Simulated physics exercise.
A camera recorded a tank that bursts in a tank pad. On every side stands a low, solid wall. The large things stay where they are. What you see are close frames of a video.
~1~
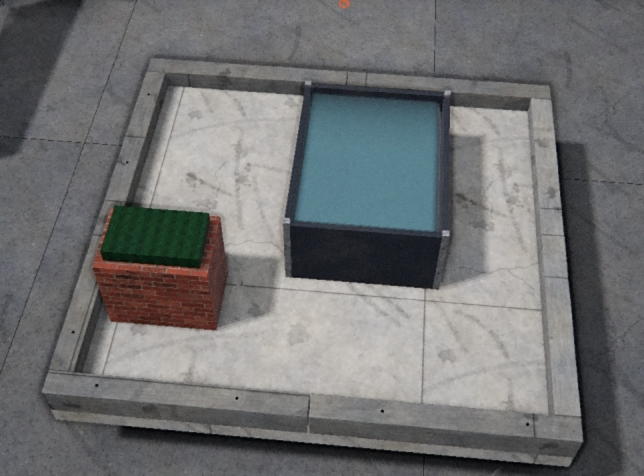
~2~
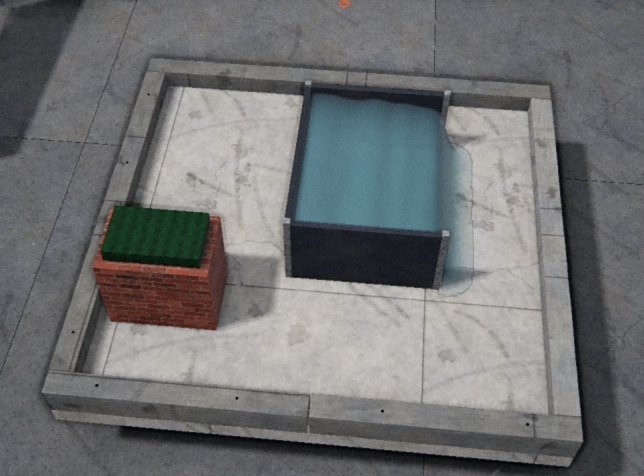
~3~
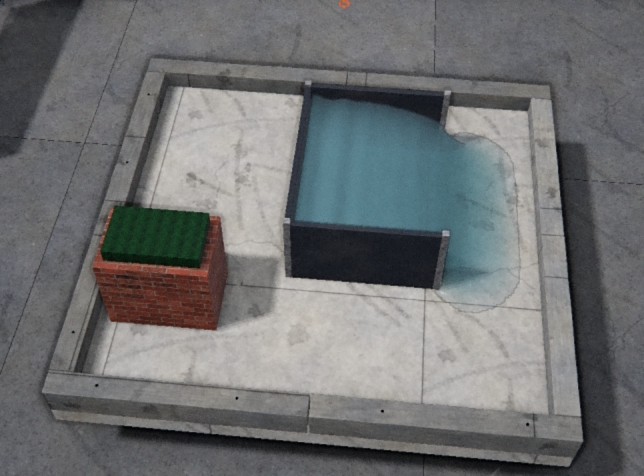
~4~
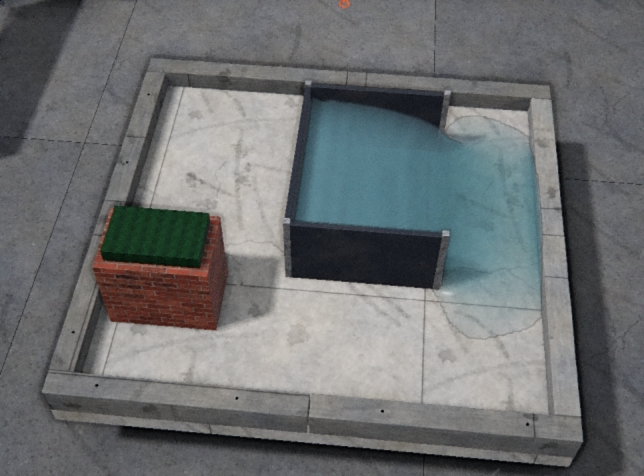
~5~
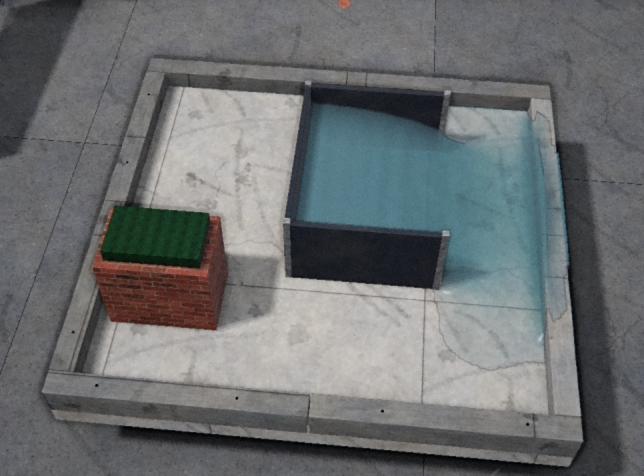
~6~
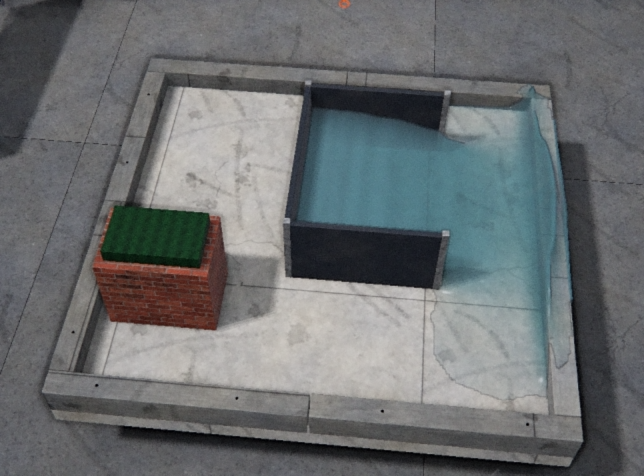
Blue water poured out of the dark tank's open right side, spread across the pale floor to the low wall, climbed onto it, and crept toward the front while the brick block stayed still.
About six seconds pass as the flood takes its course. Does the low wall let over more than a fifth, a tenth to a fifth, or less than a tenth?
It lets over more than a fifth.
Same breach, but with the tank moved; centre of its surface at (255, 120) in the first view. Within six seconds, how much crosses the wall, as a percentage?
About 20 %.
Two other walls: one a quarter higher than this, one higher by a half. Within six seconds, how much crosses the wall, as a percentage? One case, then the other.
22 % and 12 %.
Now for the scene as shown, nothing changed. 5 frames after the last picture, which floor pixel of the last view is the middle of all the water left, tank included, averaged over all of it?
Point: (447, 224).
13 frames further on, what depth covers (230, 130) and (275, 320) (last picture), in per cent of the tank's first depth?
Respectively, around 4 and 4 percent.
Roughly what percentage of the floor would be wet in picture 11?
I reckon 30 per cent or so.
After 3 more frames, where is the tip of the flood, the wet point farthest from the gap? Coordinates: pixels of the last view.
The front tops out at about (548, 424).
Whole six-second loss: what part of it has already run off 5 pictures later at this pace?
I'd put it near 55 in a hundred.
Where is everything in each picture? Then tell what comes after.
The first picture shows the tank at (372, 160) is whole and still.
In the second picture, water pours out at (438, 195) and has run to a hidden place.
In the third picture, the front is at (476, 141), out from the gap at (437, 199).
In the fourth picture, the front is at (529, 144), out from the gap at (436, 201).
In the fifth picture, the front is at (543, 356), out from the gap at (436, 202).
In the sixth picture, water pours out at (436, 203) and has run to (545, 389).
A moment on, water covers 25 % of the floor; the low wall has let 8 % over.
Next, water covers 30 % of the floor; the low wall has let 17 % over.
Then, water covers 60 % of the floor; the low wall has let 31 % over.
Later, water covers 75 % of the floor; the low wall has let 32 % over.
In the end, water covers 80 % of the floor; the low wall has let 32 % over.
